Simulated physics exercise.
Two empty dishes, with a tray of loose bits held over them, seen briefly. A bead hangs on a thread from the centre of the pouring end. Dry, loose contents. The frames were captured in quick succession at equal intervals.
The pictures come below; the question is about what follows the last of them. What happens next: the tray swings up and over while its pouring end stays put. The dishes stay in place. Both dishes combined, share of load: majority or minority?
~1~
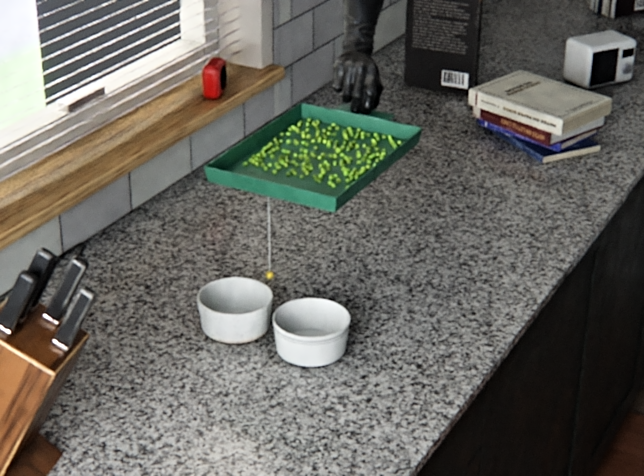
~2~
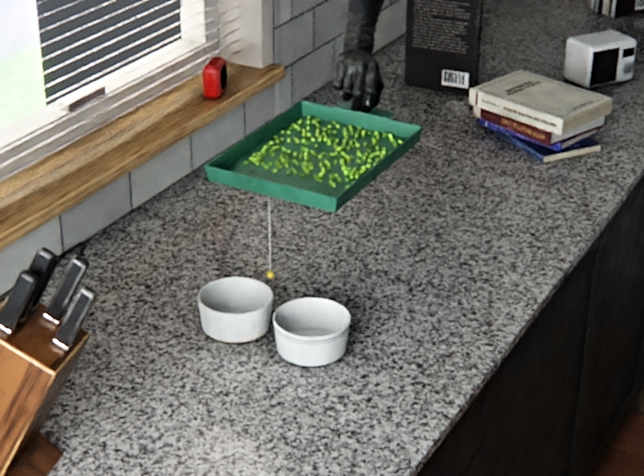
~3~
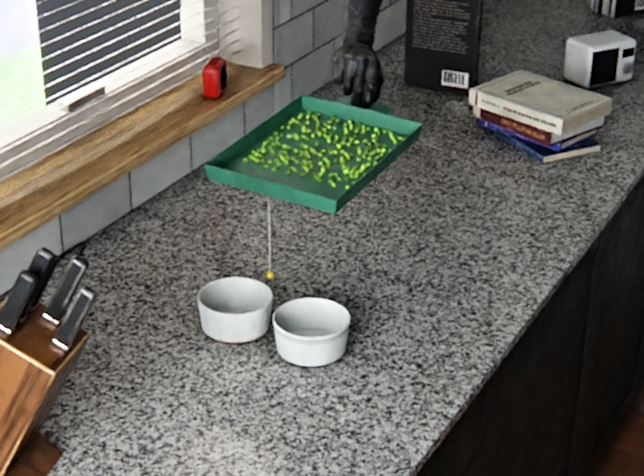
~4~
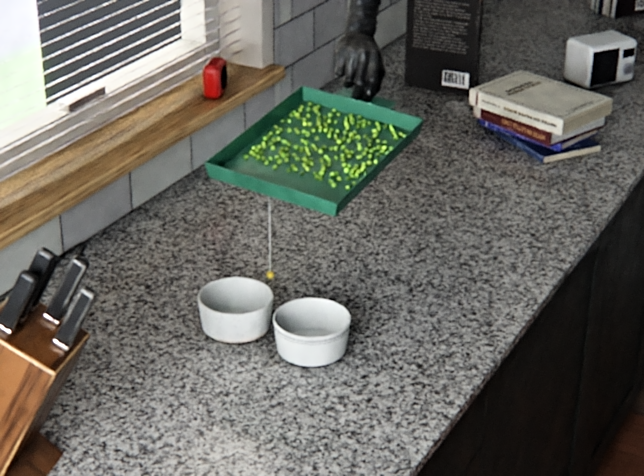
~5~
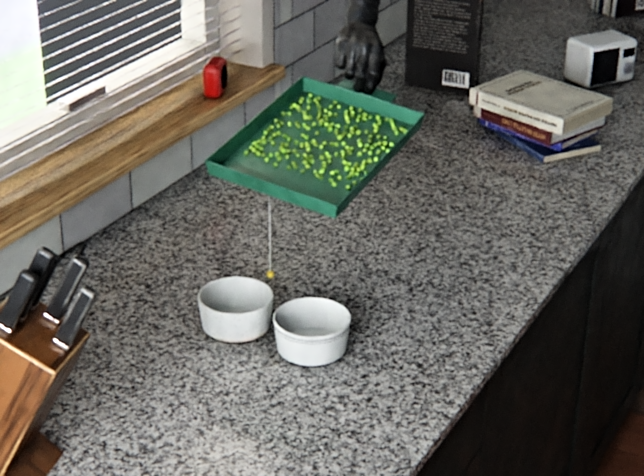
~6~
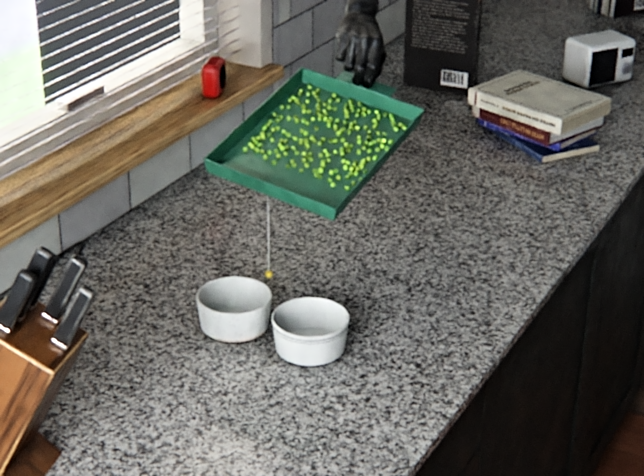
Most of the load misses the dishes.
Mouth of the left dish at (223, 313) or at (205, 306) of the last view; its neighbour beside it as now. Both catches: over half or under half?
In order, they'd catch a minor share, and next a minor share.
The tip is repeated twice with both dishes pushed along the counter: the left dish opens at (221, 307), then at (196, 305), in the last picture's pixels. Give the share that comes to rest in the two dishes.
Roughly 0% the first time and 0% the second time.
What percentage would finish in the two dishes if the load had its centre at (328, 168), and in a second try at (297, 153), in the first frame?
Around 30 then around 20 per cent.
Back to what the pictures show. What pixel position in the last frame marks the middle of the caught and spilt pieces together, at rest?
Once nothing moves, the middle sits near (330, 328).
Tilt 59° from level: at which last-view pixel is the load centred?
At about (330, 211).
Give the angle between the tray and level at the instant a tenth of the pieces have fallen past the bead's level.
Approx. 90° from level.
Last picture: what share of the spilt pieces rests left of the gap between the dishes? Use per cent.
About 10 %.
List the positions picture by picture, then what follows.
Corners of the pouring end (208, 166) and (335, 196), level; middle of the load (323, 155), dried peas; left dish (216, 325); right dish (293, 348); bead on its thread (270, 275), in the first frame.
Corners of the pouring end (209, 165) and (335, 196), level; middle of the load (324, 154), in the second frame.
Corners of the pouring end (208, 164) and (335, 198), tipped barely, lowest at the right corner; middle of the load (324, 151), in the third frame.
Corners of the pouring end (209, 162) and (336, 201), tipped a little, lowest at the right corner; middle of the load (324, 147), in the fourth frame.
Corners of the pouring end (209, 160) and (336, 204), tipped a little, lowest at the right corner; middle of the load (324, 143), in the fifth frame.
Corners of the pouring end (208, 158) and (334, 207), tipped a little, lowest at the right corner; middle of the load (323, 140); left dish (215, 324); right dish (292, 347), in the sixth frame.
Just after the last frame, tray tipped steeply; almost all on the tray; just a few in the right dish; about a tenth in the air.
A moment on, tray tipped right over; roughly half on the tray; about a tenth in the right dish; about a tenth outside both; roughly a quarter in the air.
Further on, tray tipped past a quarter turn; roughly a quarter in the right dish; the larger part outside both.
When it is over, tray tipped past a quarter turn; roughly a quarter in the right dish; not one in the left dish; the larger part outside both.
